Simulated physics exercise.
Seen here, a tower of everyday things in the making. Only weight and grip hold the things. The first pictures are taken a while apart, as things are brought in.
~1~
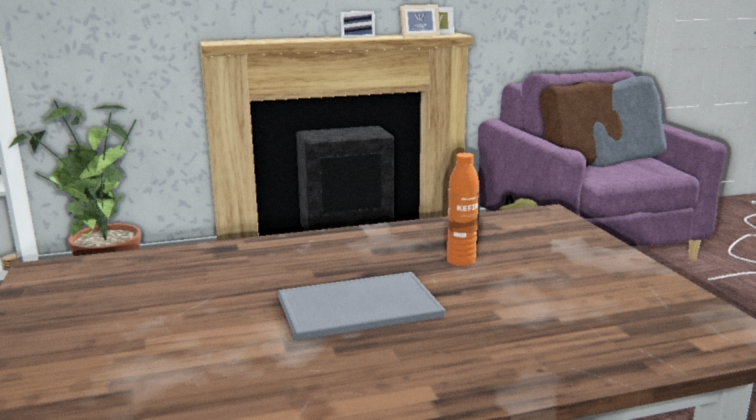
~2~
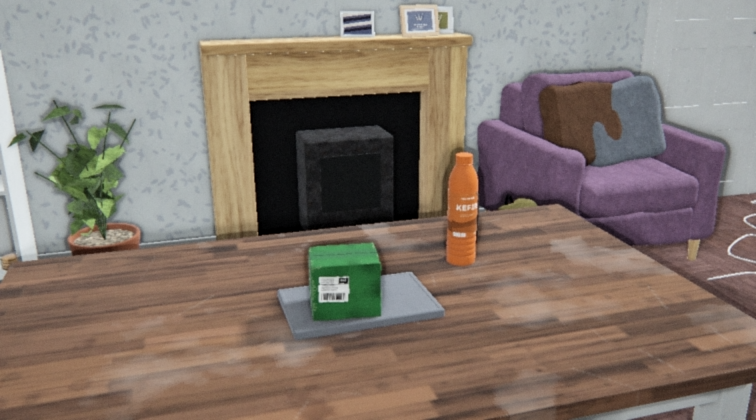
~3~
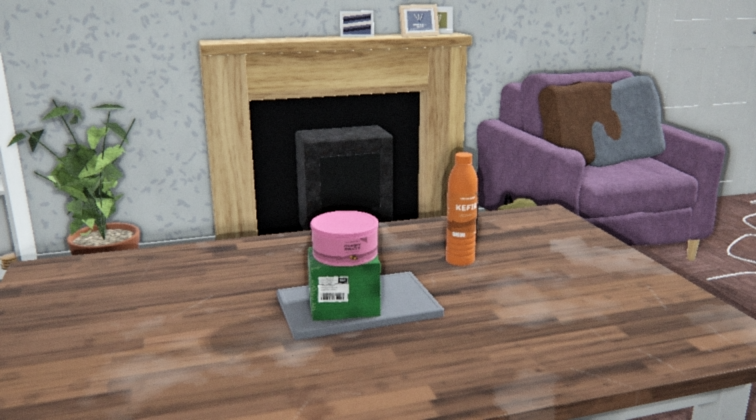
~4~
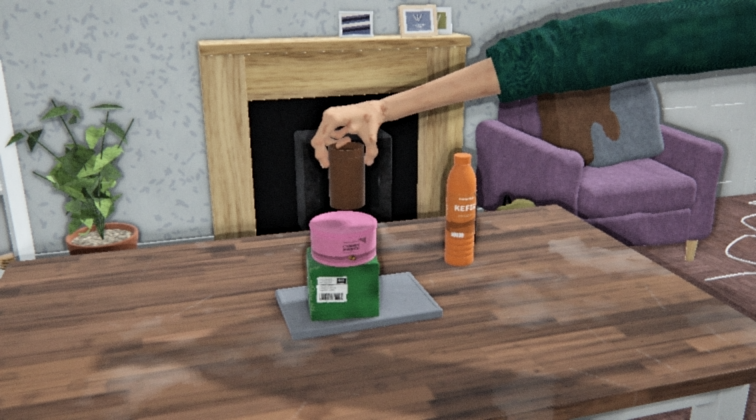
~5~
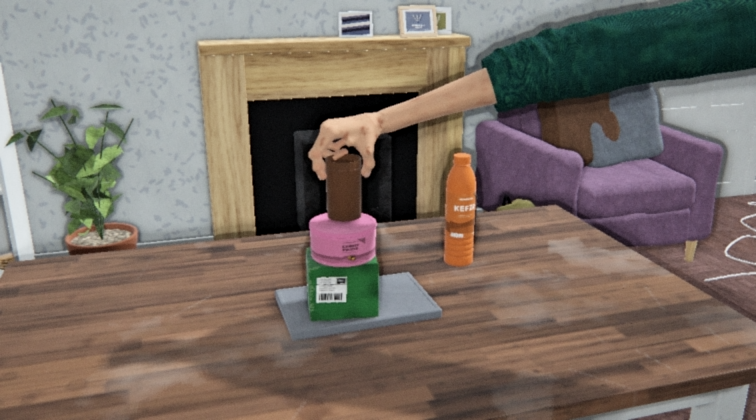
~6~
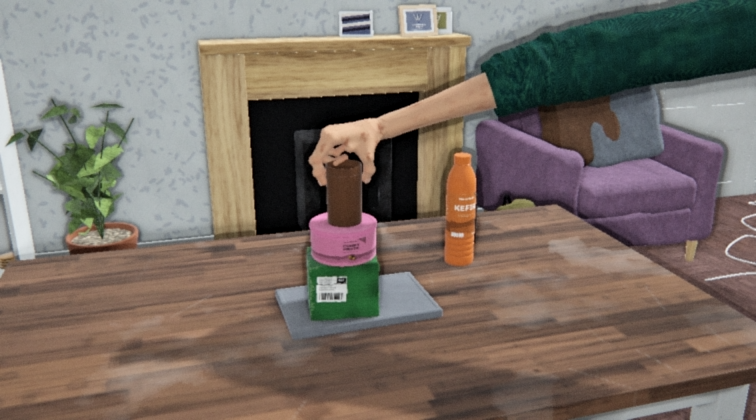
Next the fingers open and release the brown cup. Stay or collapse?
As it turns out, it stays up.
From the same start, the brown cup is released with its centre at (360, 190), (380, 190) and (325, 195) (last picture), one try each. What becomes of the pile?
First try: It keeps its balance; second try: It gives way; third try: It holds.
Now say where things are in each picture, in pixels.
The last thing is not in view yet, in the first picture.
The last thing is not in view yet; grey tray (359, 303), in the second picture.
The last thing is not in view yet; orange bottle (462, 209), in the third picture.
On its way; brown cup (347, 176), in the fourth picture.
On its way; brown cup (344, 187); green box (342, 281), in the fifth picture.
In place under the hand; brown cup (344, 193); pink tub (344, 238), in the sixth picture.
Then, 1.20 s on from there, no change.
Then, 2.20 s on from there, brown cup resting near (344, 194).
In the end, all 6 unmoved. At the end, from the last picture's camera, brown cup near (345, 194). The pile holds.
